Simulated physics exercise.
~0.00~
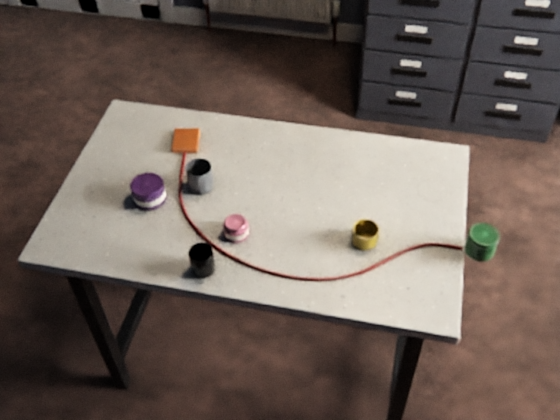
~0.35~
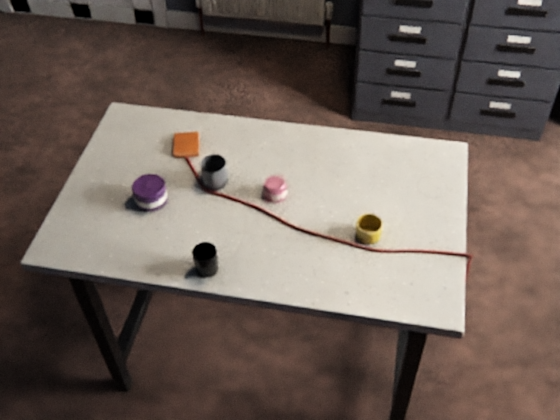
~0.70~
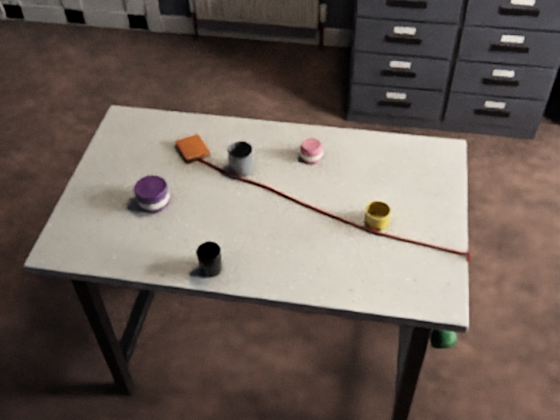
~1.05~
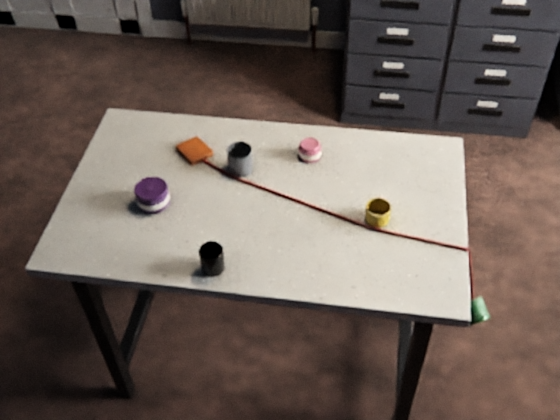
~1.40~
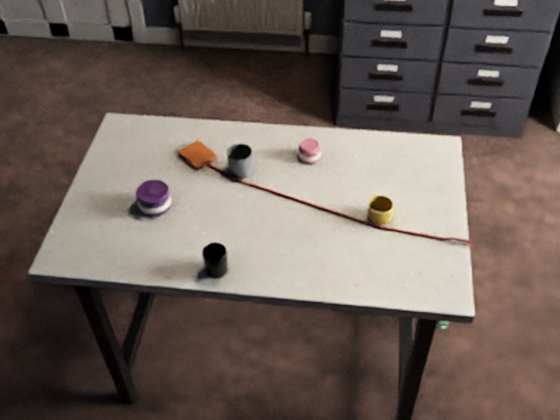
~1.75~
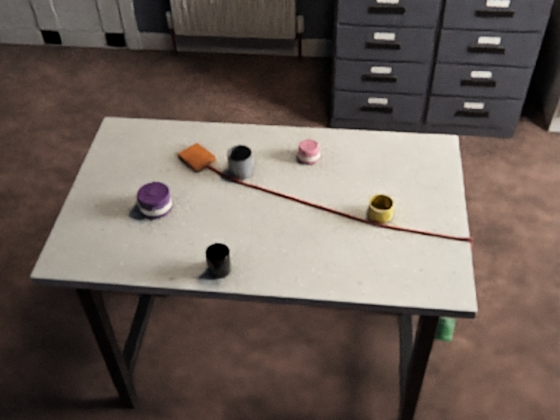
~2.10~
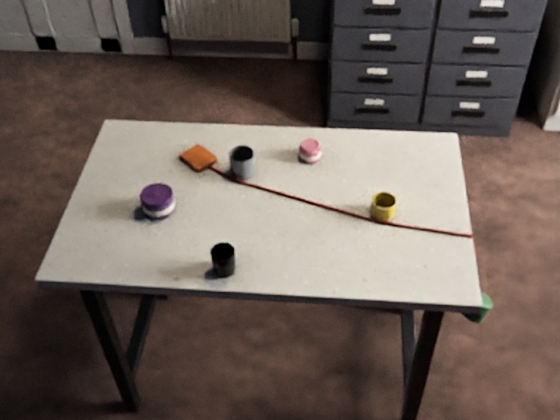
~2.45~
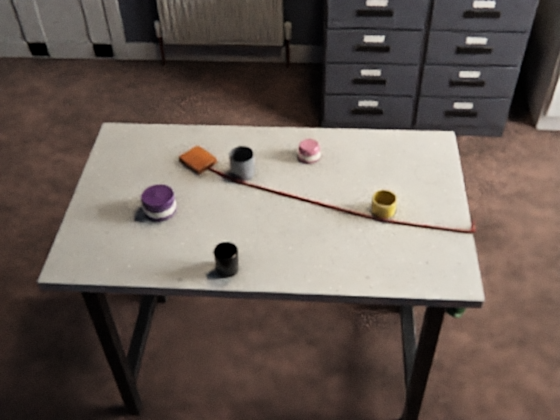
On a desk, a falling green object pulling a red cable that sweeps a pink jar back, then dangling and swinging.
